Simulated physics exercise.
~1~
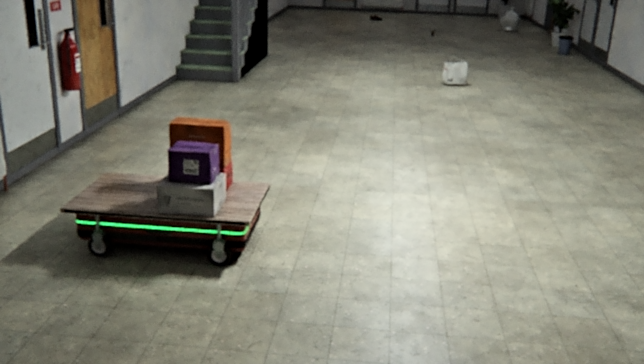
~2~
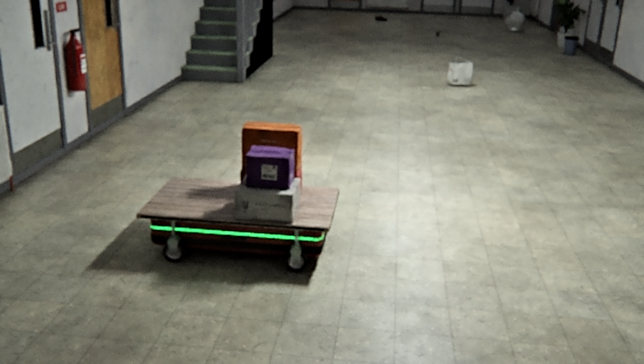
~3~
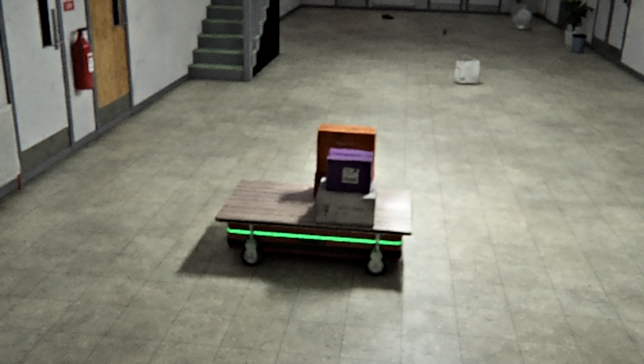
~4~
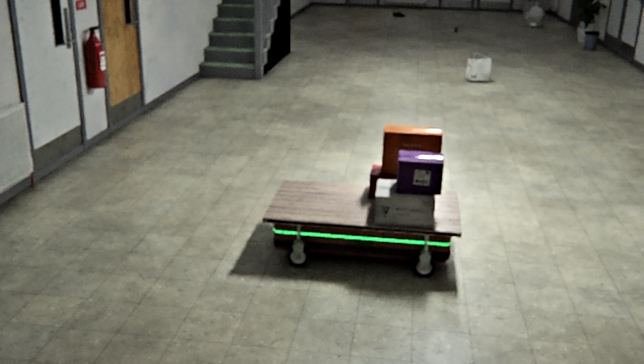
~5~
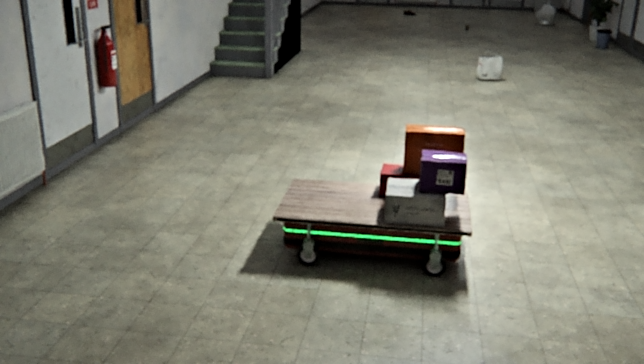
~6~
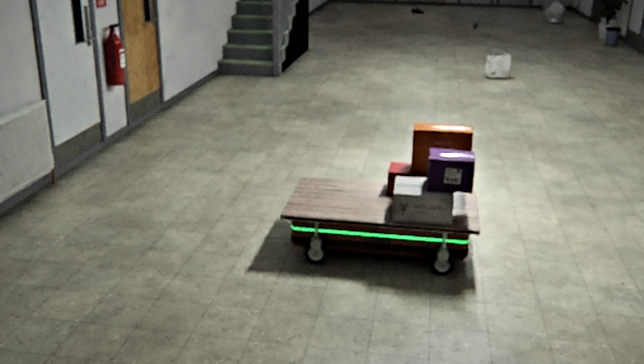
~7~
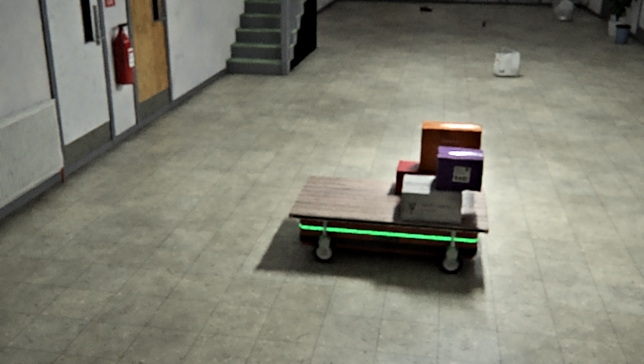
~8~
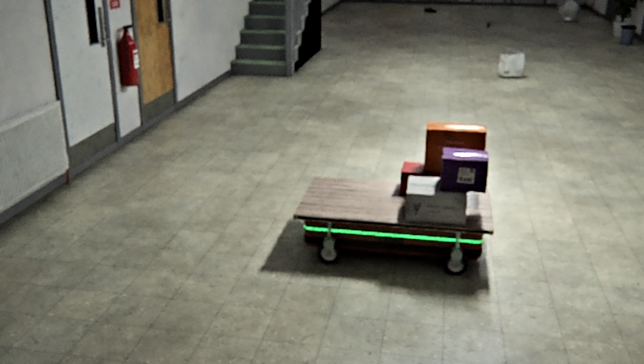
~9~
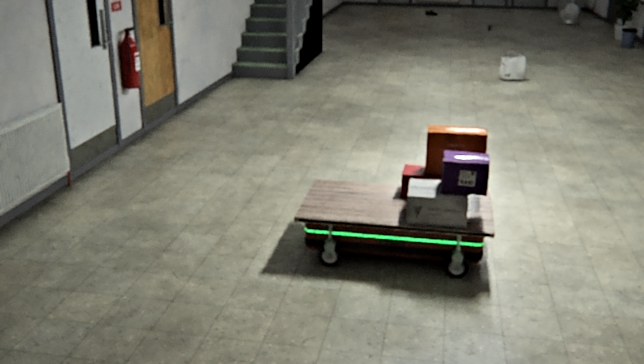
In a hallway, a cart carrying boxes rolls right and stops with them still aboard.
